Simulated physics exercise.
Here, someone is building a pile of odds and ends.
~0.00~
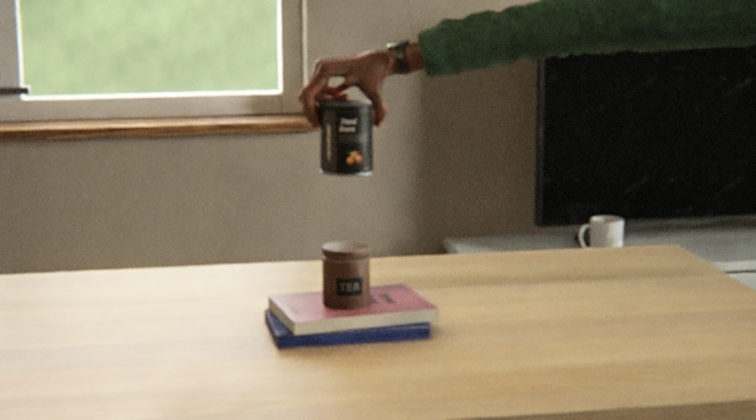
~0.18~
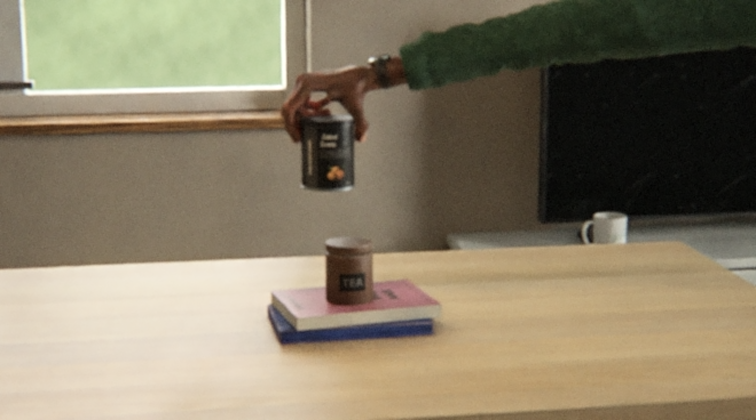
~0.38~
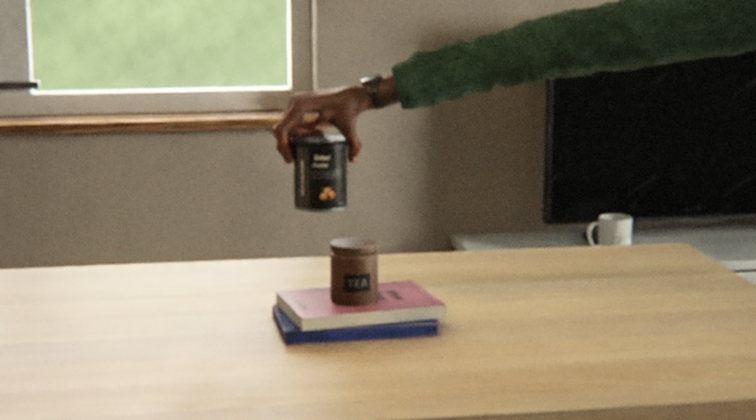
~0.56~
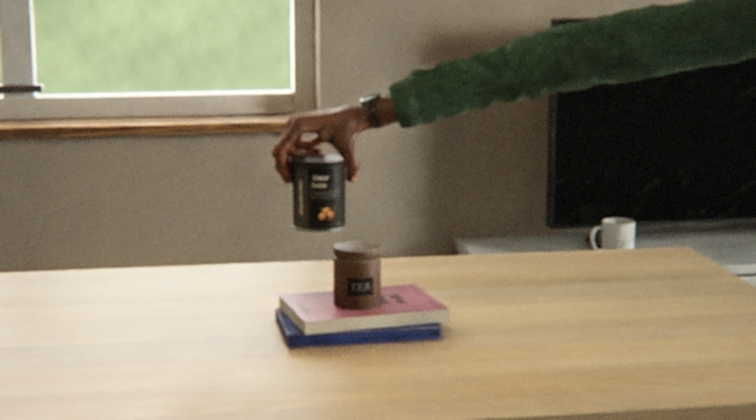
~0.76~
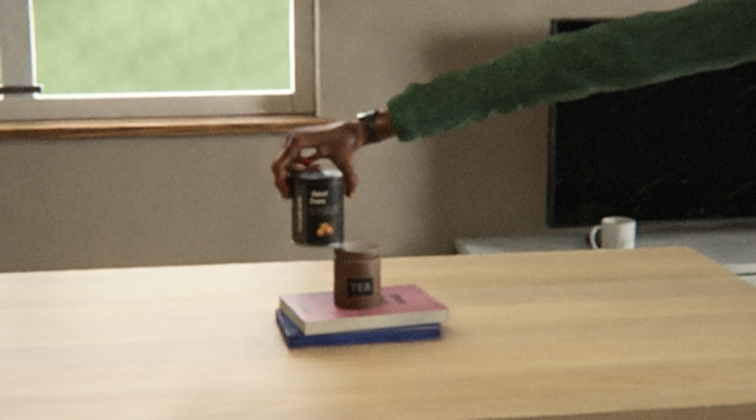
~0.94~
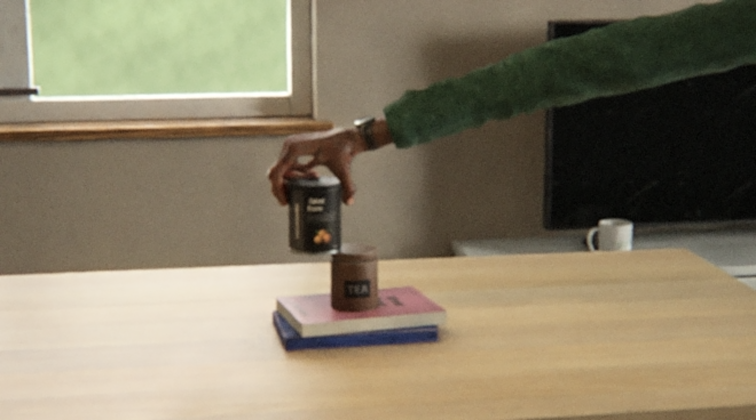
A room with a window at the upper left is seen from across a pale wooden table, in a nearly level view that sways slightly. A brown jar labelled "TEA" sits on a pink book over a blue one, with a white mug and dark screen behind to the right. A hand in a green sleeve, reaching from the right, carries a black tin slightly left and lowers it beside the jar's upper left.
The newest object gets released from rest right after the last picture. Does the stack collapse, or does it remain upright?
It collapses.
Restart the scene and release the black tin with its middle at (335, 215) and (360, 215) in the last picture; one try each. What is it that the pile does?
Case one: The pile stands firm; case two: It stands firm.
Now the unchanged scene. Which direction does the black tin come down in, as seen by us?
Result: Further left.
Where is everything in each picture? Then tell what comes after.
In the first frame, still above its spot; black tin (346, 138); brown jar (346, 275).
In the second frame, still above its spot; black tin (327, 152); blue board (349, 319).
In the third frame, still above its spot; black tin (320, 173); pink book (360, 304).
In the fourth frame, still above its spot; black tin (319, 193); brown jar (357, 275).
In the fifth frame, still above its spot; black tin (318, 208); blue board (356, 324).
In the sixth frame, set down, still held; black tin (315, 216); pink book (360, 310).
After 1.24 s, black tin now fallen.
After 1.44 s, things are still on the move.
After 2.34 s, nothing new.
In the end (4.0 s), fallen, black tin; the other 3 unmoved. At the end, from the last picture's camera, black tin near (199, 308). The pile comes apart.
